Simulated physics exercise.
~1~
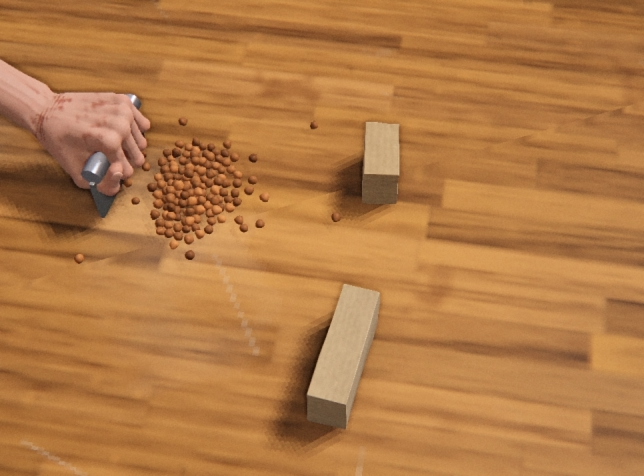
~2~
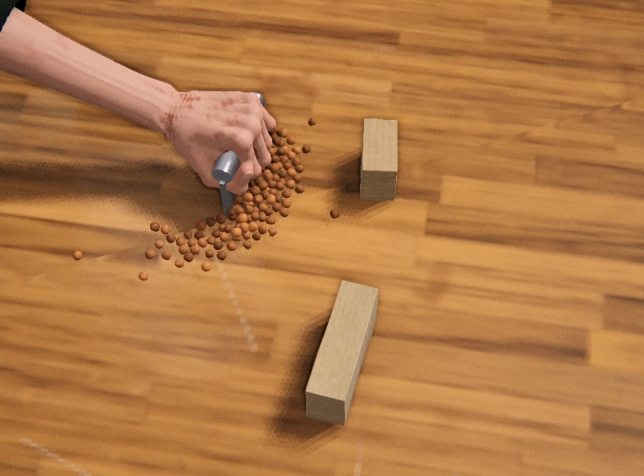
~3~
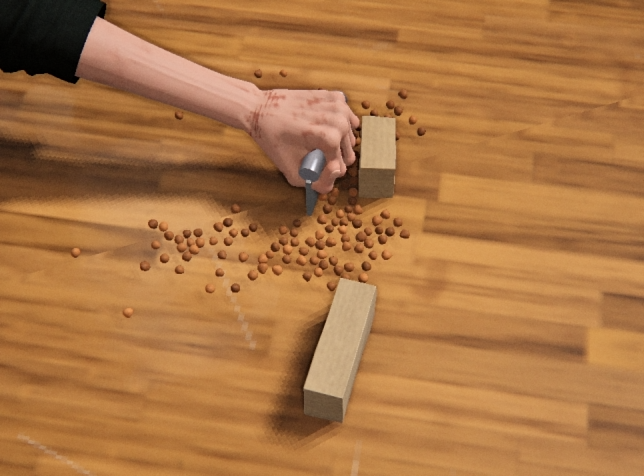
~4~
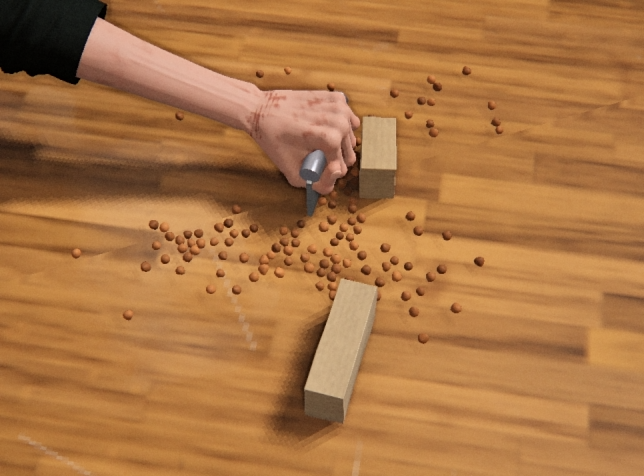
A hand sweeps hazelnuts right with a scraper, and they scatter around two wooden blocks.
